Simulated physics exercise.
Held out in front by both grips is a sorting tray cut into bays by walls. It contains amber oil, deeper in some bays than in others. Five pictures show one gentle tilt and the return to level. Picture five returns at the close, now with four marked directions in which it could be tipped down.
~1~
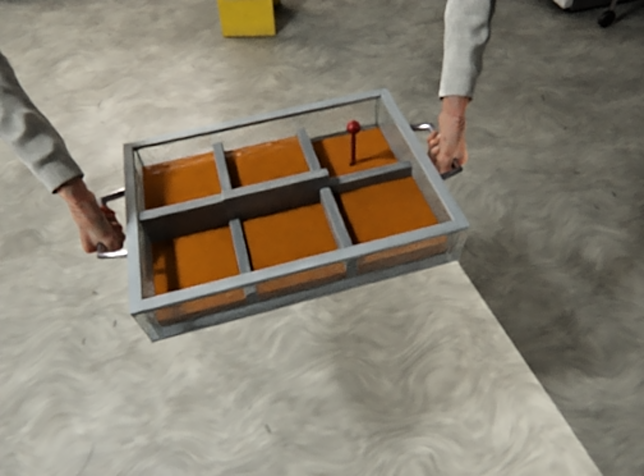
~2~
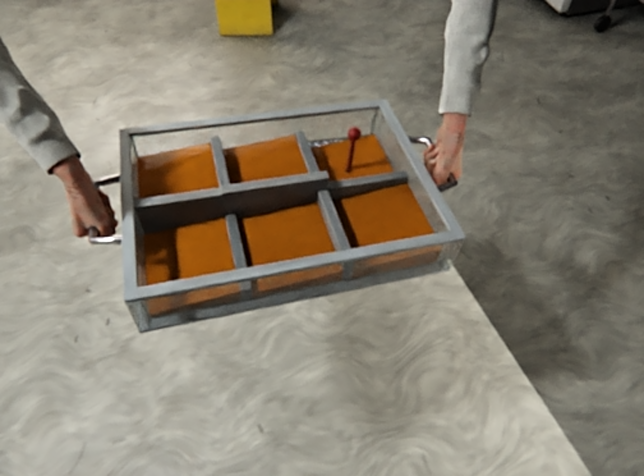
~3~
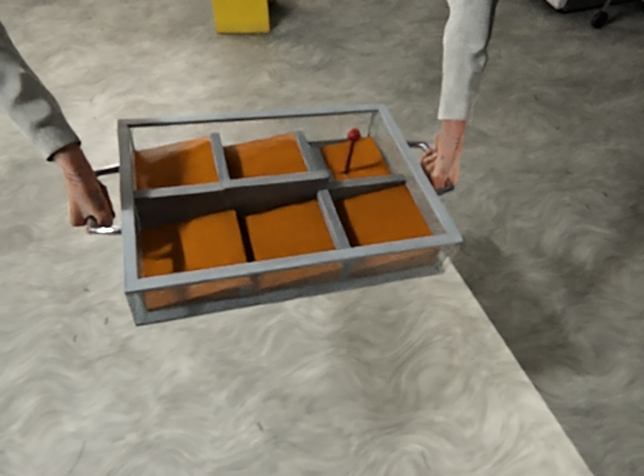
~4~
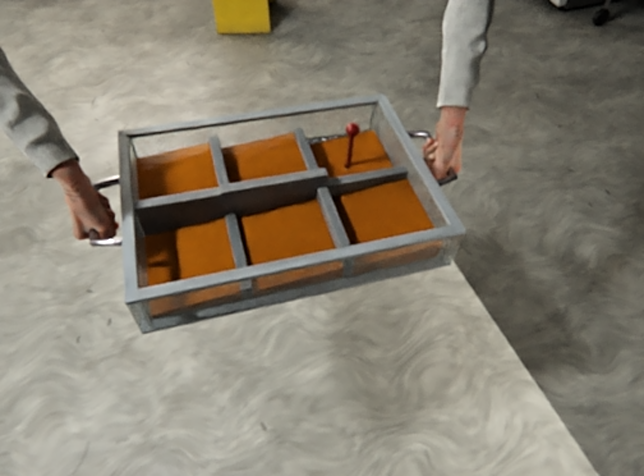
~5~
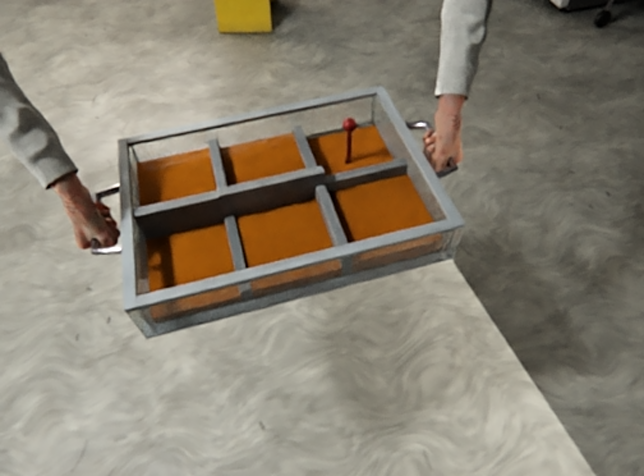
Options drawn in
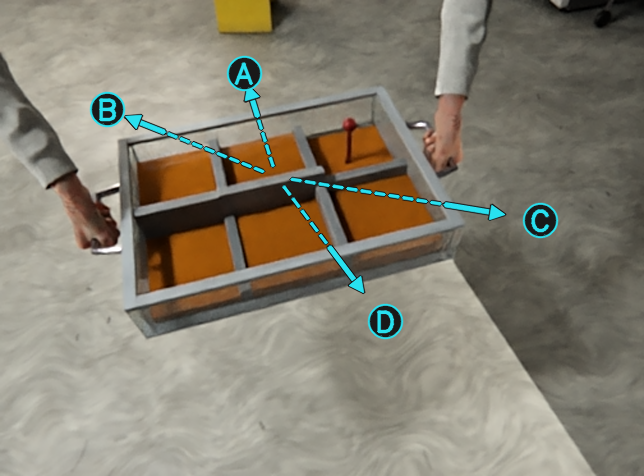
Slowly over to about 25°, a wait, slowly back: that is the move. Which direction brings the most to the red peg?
Choose A.
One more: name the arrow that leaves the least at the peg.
It is B.
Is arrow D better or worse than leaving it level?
It is better.
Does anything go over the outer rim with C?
Yes.
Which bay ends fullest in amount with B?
It is the back left one.
In cyan, A ends at (249, 90); B ends at (130, 118); C ends at (499, 213); D ends at (360, 288).
Choosing A, about 20 % of the liquid ends in the peg's bay; nothing spills.
Choosing B, about 7 % of the liquid ends in the peg's bay; about 18 % goes over the rim.
Choosing C, about 15 % of the liquid ends in the peg's bay; about 23 % goes over the rim.
Choosing D, about 14 % of the liquid ends in the peg's bay; about 2 % goes over the rim.
